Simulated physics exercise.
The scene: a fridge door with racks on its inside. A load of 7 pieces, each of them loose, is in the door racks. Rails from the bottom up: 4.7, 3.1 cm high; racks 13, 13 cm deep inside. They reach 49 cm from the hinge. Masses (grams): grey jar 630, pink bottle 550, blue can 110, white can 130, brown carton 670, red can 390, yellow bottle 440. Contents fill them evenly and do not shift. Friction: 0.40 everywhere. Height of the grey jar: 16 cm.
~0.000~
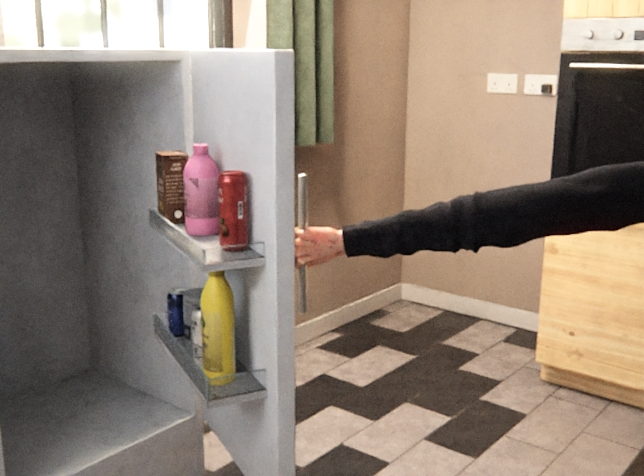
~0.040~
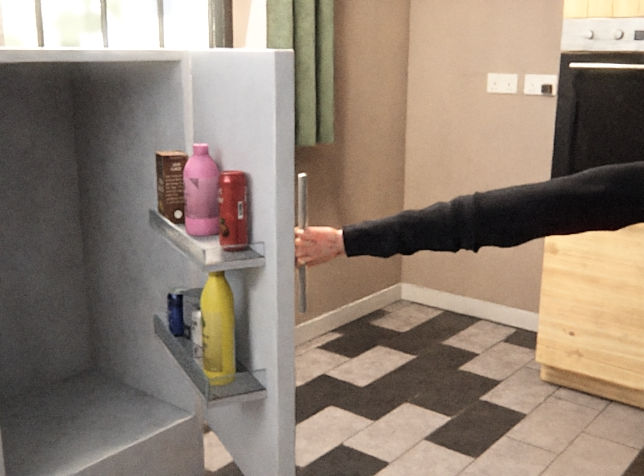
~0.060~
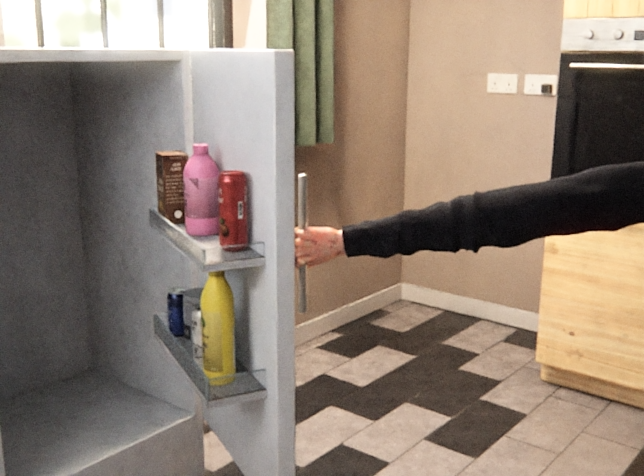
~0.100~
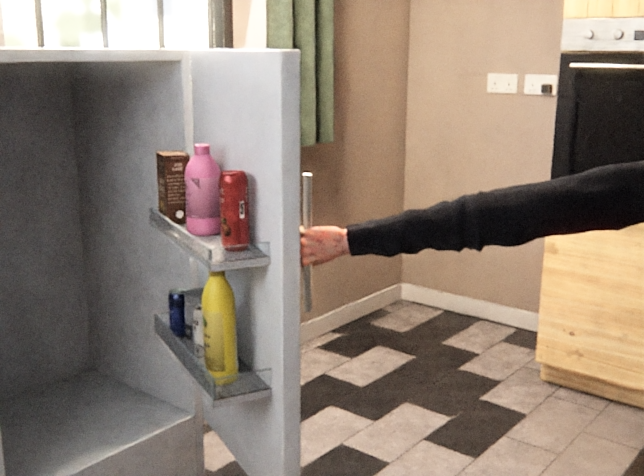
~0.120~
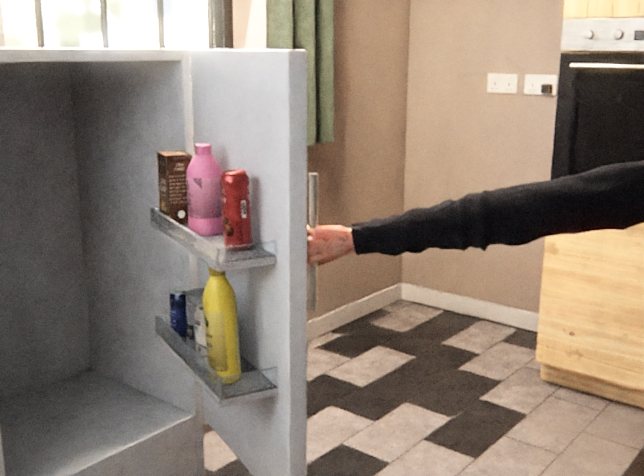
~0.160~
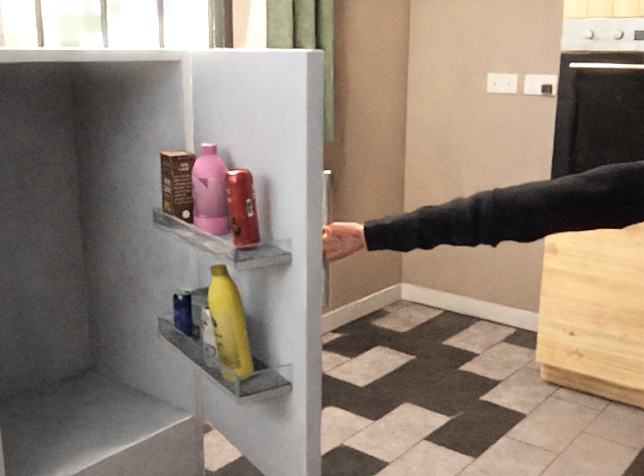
A hand pulls the fridge door slightly wider, and the yellow bottle leans left.
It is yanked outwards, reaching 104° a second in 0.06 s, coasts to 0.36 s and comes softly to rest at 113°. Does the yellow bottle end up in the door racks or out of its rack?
The yellow bottle jumps its rail.
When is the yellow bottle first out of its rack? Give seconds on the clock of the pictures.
At about 1.0 s.
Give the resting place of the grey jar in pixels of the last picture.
At about (271, 309).
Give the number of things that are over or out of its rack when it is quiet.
2 of them.
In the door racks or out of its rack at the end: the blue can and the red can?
The blue can is still in the door racks; the red can ends out of its rack.
After 0.56 s, door 108° open; red can now out of its rack; yellow bottle 17° off upright near (345, 299); white can moved 2 cm.
After 0.96 s, door 113° open; yellow bottle upside down near (398, 344).
In the end (1.4 s), out of its rack, red can and yellow bottle; the other 5 under 5 cm from the start.
